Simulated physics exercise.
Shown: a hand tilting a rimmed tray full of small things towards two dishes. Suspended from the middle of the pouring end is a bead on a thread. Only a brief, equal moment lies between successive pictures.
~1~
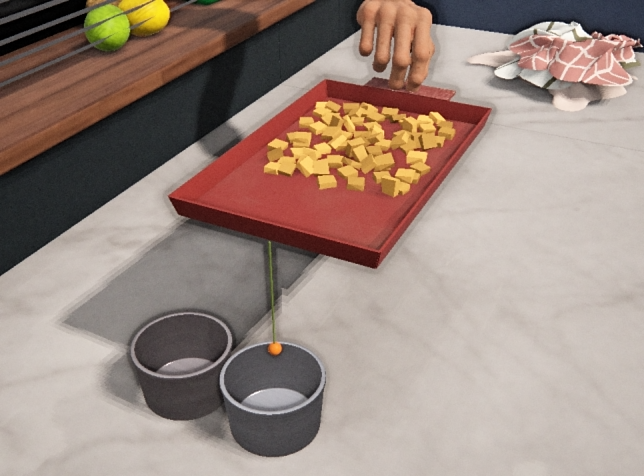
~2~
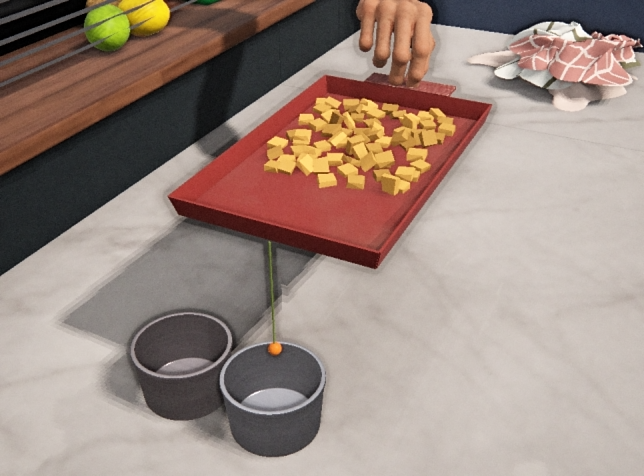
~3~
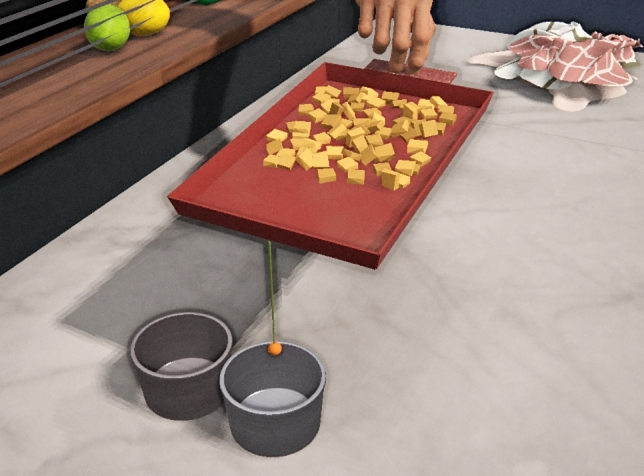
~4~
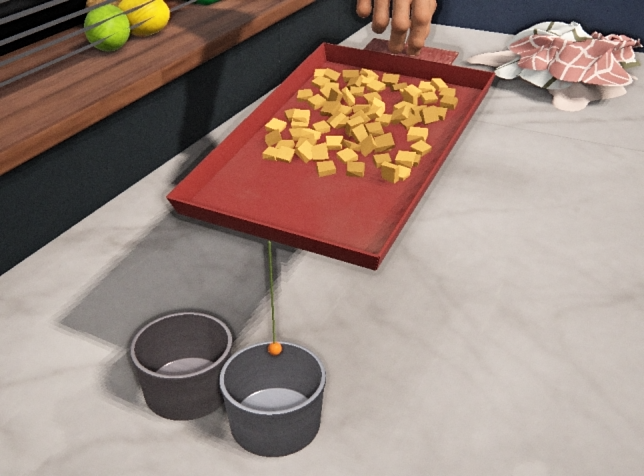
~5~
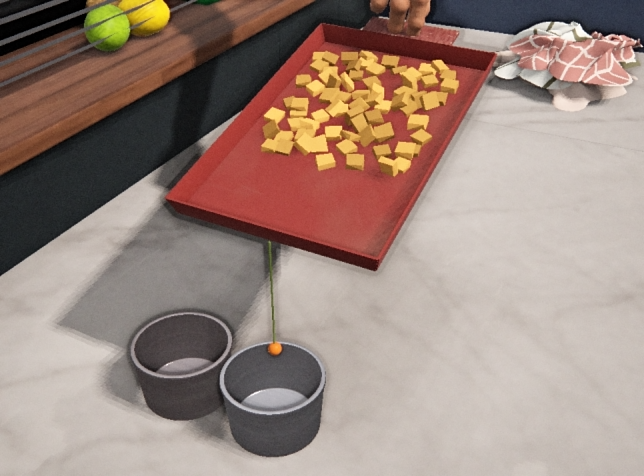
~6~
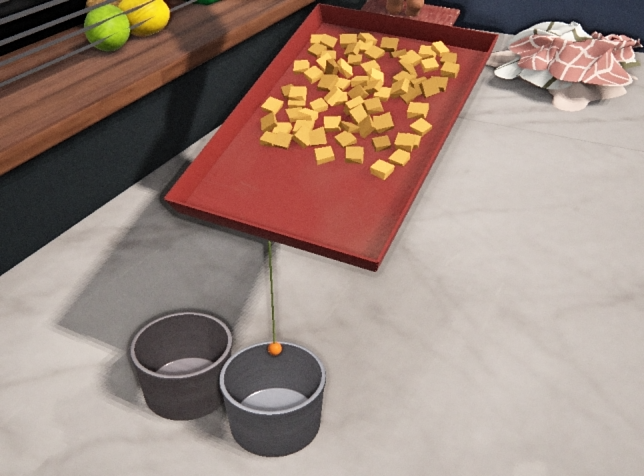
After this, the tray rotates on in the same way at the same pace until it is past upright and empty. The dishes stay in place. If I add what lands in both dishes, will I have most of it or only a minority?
The catch is short of half the load.
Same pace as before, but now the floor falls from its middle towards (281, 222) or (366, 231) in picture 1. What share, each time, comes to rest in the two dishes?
In turn, 40 percent and then 10 percent.
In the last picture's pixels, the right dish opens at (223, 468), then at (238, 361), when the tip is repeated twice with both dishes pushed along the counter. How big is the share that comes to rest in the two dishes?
Trial 1: 10 percent; trial 2: 10 percent.
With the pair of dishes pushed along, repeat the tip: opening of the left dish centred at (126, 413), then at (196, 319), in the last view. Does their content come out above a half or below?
For the two places in order: A minority share, a minority share.
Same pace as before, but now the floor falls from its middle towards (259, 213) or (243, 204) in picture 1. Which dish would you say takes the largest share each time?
Record: Try 1, the dish at the left; try 2, the dish at the left.
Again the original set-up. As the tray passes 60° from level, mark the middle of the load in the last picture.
Centre estimate: (296, 216).
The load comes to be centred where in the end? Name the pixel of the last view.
Roughly at (267, 462).
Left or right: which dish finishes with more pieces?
Fuller side: Right of the pair.
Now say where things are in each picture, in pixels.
In the first frame, corners of the pouring end at (177, 194) and (376, 247), level; middle of the load at (360, 142), cereal squares; left dish at (156, 392); right dish at (248, 428); bead on its thread at (275, 348).
In the second frame, corners of the pouring end at (176, 194) and (376, 247), level; middle of the load at (360, 140).
In the third frame, corners of the pouring end at (176, 195) and (376, 249), tipped barely, level across its low end; middle of the load at (360, 131).
In the fourth frame, corners of the pouring end at (175, 195) and (375, 251), tipped a little, level across its low end; middle of the load at (360, 119).
In the fifth frame, corners of the pouring end at (174, 195) and (375, 253), tipped a little, level across its low end; middle of the load at (359, 106).
In the sixth frame, corners of the pouring end at (172, 196) and (374, 255), tipped clearly, level across its low end; middle of the load at (358, 94); left dish at (156, 392); right dish at (248, 428).
Soon, tray tipped steeply; nearly all on the tray; a stray few in the air.
A while on, tray tipped right over; about half on the tray; a small part in the right dish; about a quarter outside both; a small part in the air.
Towards the end, tray tipped past a quarter turn; about a quarter in the right dish; a stray few in the left dish; about two thirds outside both.
Finally, tray tipped past a quarter turn; about a quarter in the right dish; a stray few in the left dish; about two thirds outside both.
